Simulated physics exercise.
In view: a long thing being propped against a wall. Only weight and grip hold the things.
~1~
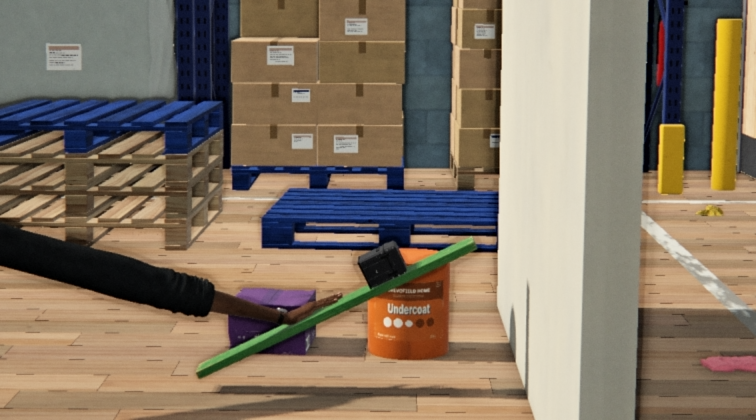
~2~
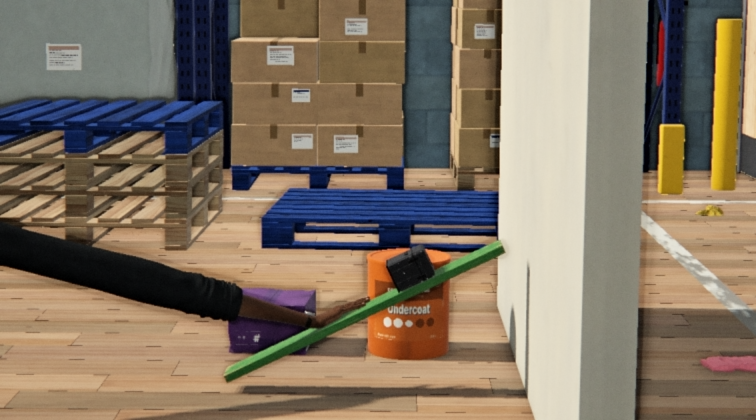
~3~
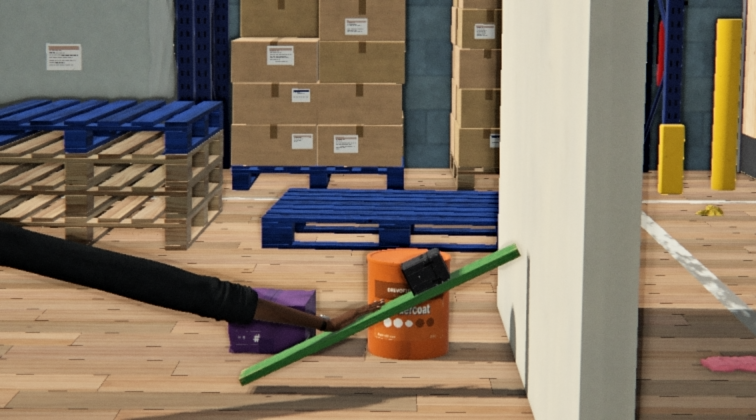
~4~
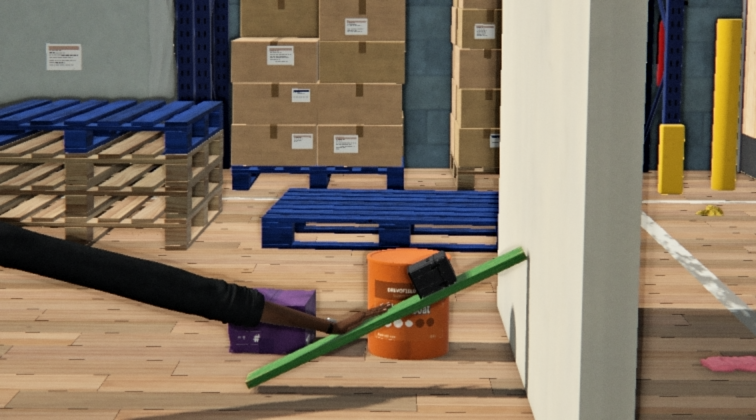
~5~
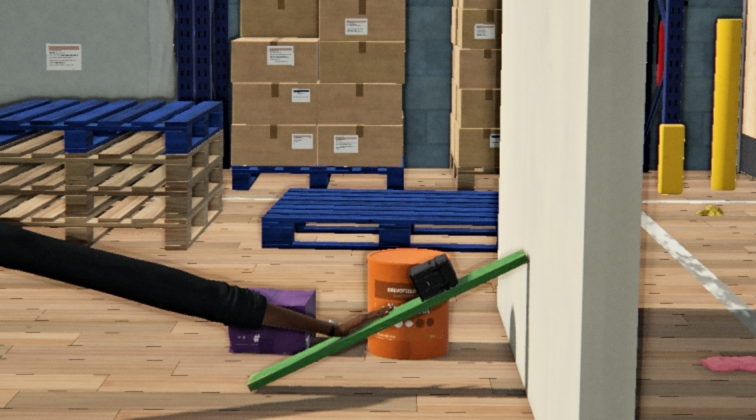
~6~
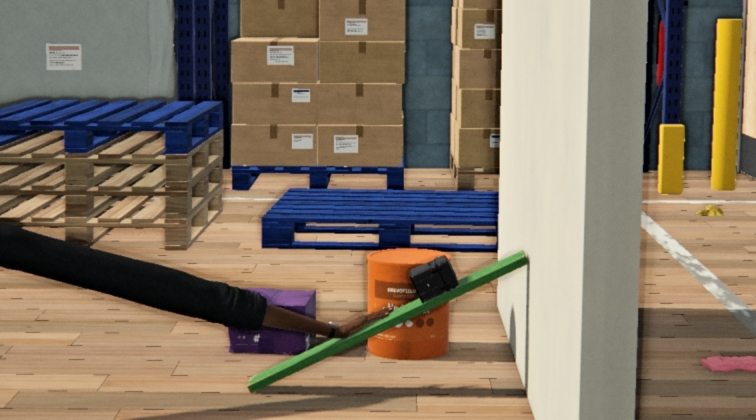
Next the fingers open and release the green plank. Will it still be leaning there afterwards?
In the end the plank slides down.
Then, 0.30 s on from there, green plank 14° lower than it was left near (376, 354).
Then, 0.40 s on from there, green plank 26° lower than it was left near (371, 384).
Then, 0.50 s on from there, green plank 26° lower than it was left near (371, 379).
In the end, moved from the start, green plank; the other 2 unmoved. At the end, from the last picture's camera, green plank near (371, 386). The plank slips out.
